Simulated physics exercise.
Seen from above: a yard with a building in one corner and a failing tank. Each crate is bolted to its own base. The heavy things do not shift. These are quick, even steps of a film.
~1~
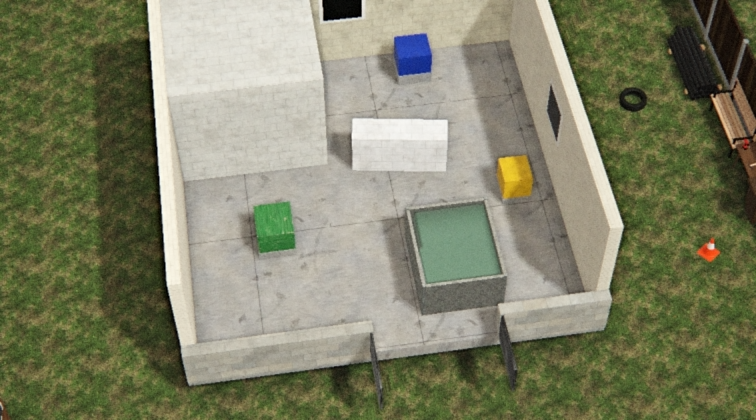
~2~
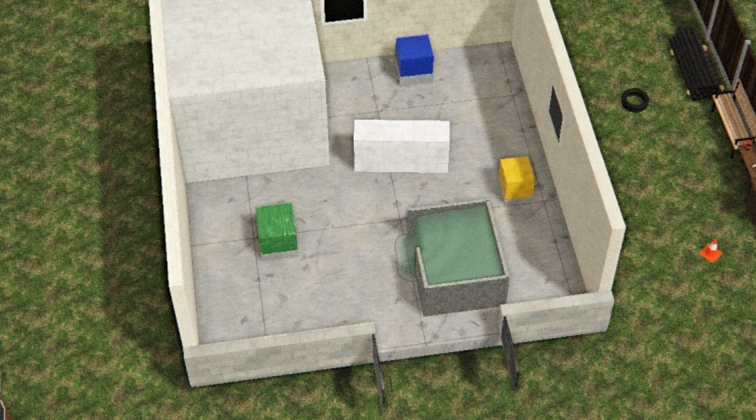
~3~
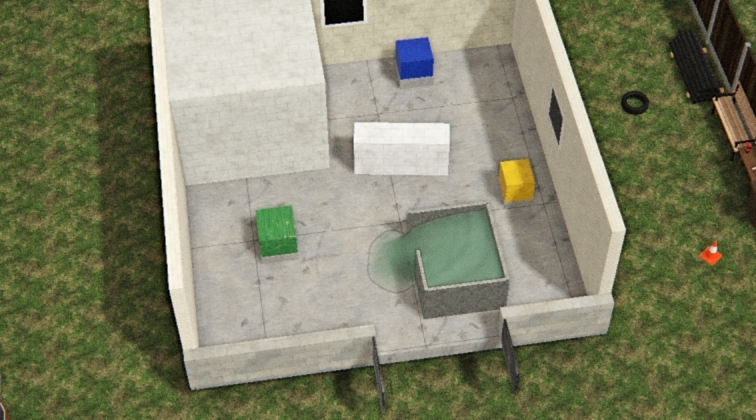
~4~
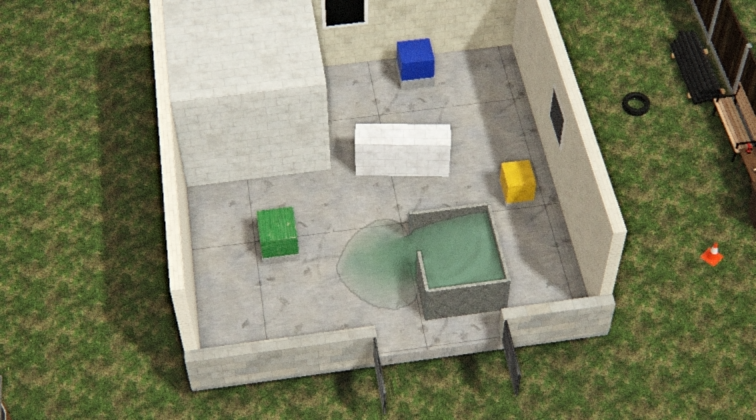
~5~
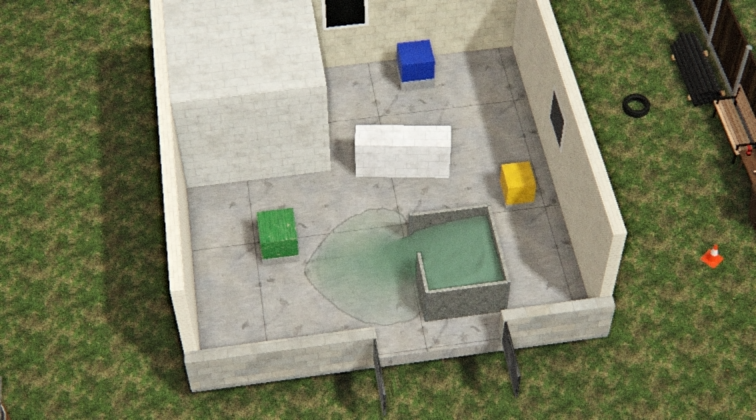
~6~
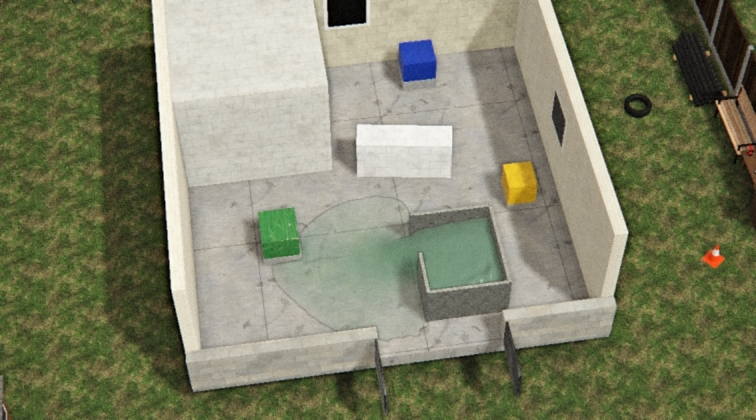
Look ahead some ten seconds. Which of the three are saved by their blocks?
The blue crate stays dry; the yellow crate stays dry; the green crate gets wet.
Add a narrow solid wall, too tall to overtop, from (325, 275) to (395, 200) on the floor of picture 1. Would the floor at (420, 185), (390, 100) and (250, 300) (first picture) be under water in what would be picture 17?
One after the other: Wet, free of water, awash.
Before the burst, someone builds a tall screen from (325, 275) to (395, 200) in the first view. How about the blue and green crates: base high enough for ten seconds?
In short: The blue one is spared; the green one keeps dry.
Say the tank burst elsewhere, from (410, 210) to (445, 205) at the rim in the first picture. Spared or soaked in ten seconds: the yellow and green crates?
In short: The yellow crate escapes it; the green crate keeps dry.
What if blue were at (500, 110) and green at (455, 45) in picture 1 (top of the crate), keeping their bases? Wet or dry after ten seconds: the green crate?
Green escapes it.
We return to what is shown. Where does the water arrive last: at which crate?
That is the yellow crate.
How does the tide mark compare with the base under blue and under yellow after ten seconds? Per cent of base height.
Roughly 20 per cent, then 70 per cent.
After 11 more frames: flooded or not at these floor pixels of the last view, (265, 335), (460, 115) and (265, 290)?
In that order: Flooded, clear, covered.
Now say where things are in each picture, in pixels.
The first frame shows still water in the open tank at (455, 244).
In the second frame, the front is at (407, 236), out from the gap at (415, 249).
In the third frame, water pours out at (415, 252) and has run to (375, 277).
In the fourth frame, water pours out at (416, 254) and has run to (340, 268).
In the fifth frame, water pours out at (416, 256) and has run to (310, 268).
In the sixth frame, the front is at (277, 265), out from the gap at (417, 255).
A moment on, water covers 35 % of the floor; the blue crate not reached, the yellow crate not reached, the green crate water round its plinth.
Next, water covers 40 % of the floor; the blue crate not reached, the yellow crate not reached, the green crate water round its plinth.
Then, water covers 40 % of the floor; the blue crate not reached, the yellow crate not reached, the green crate water round its plinth.
Later, water covers 55 % of the floor; the blue crate water round its plinth, the yellow crate water round its plinth, the green crate water round its plinth.
In the end, water covers 75 % of the floor; the blue crate stayed above the water, the yellow crate stayed above the water, the green crate was topped.
